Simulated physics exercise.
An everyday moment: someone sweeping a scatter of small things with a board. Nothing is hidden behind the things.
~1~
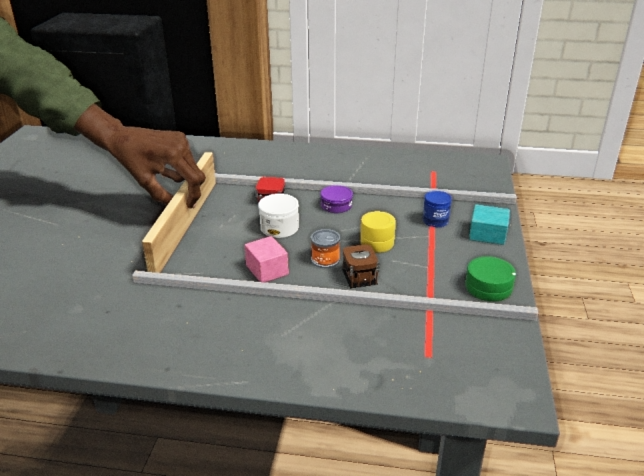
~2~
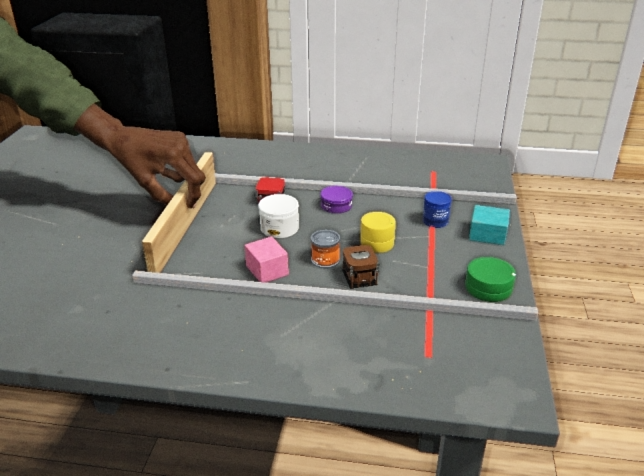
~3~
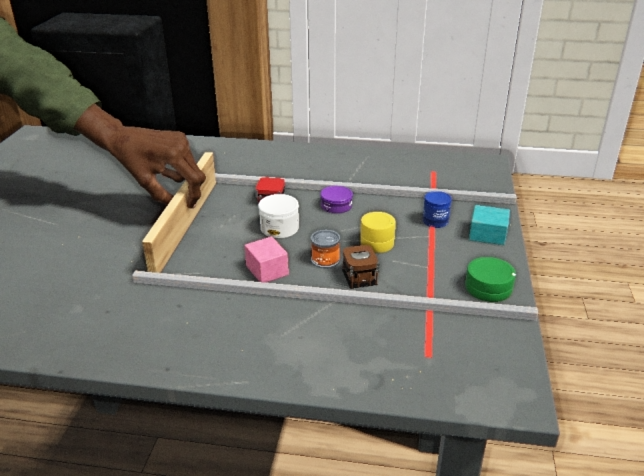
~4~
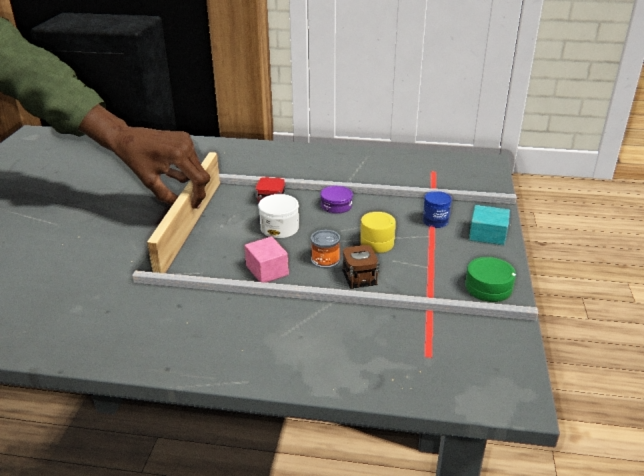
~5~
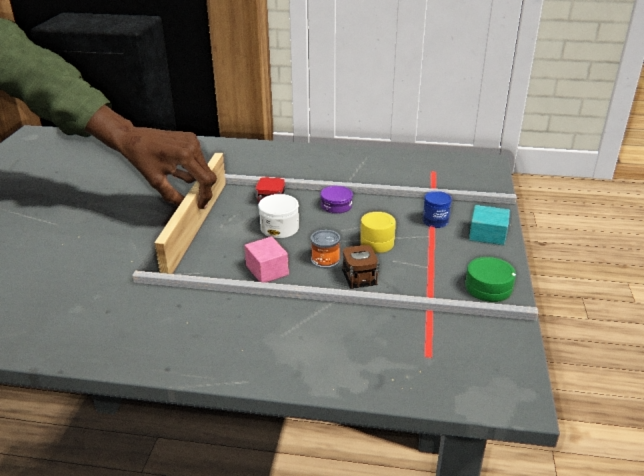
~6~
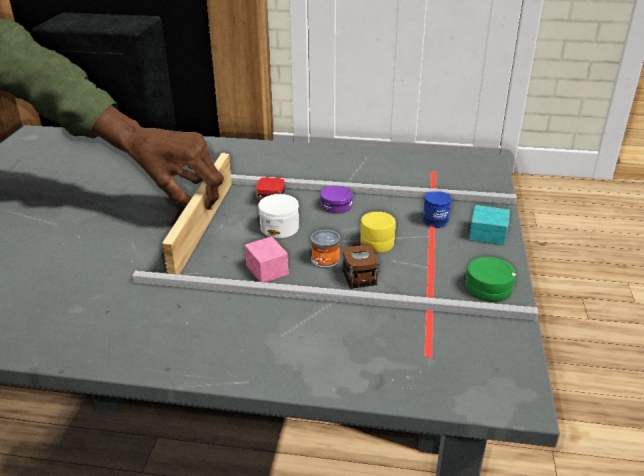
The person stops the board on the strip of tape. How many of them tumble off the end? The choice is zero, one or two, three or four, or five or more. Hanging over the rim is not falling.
The number that fall off is zero.
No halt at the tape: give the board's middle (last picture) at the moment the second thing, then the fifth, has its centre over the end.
At (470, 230) for the second, at (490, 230) for the fifth.
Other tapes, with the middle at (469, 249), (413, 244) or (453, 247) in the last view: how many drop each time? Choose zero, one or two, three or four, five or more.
One after another: Either one or two; no fall at all; one to two.
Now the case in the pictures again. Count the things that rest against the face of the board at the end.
That makes 4.
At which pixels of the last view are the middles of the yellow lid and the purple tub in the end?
Near (466, 248) and (475, 203).
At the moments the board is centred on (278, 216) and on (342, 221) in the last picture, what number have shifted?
3 and 7.
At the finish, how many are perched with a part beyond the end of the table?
It comes to 1.
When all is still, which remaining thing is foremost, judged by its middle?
Foremost is the green lid.
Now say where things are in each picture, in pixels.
The first frame shows turquoise block (490, 224); green lid (490, 279); blue tub (437, 209); board (184, 209); tape (432, 245).
The second frame shows green lid (490, 279); orange tin (326, 249).
The third frame shows blue tub (437, 210); purple tub (336, 200).
The fourth frame shows turquoise block (490, 225); white tub (279, 216).
The fifth frame shows green lid (490, 279); brown case (360, 266).
The sixth frame shows turquoise block (490, 225); green lid (490, 279); blue tub (437, 210); board (201, 210); tape (432, 245).
A little later, none off yet; turquoise block at rest near (490, 225); green lid at rest near (490, 279); blue tub at rest near (437, 210).
When it is over, the number that fall off is zero.
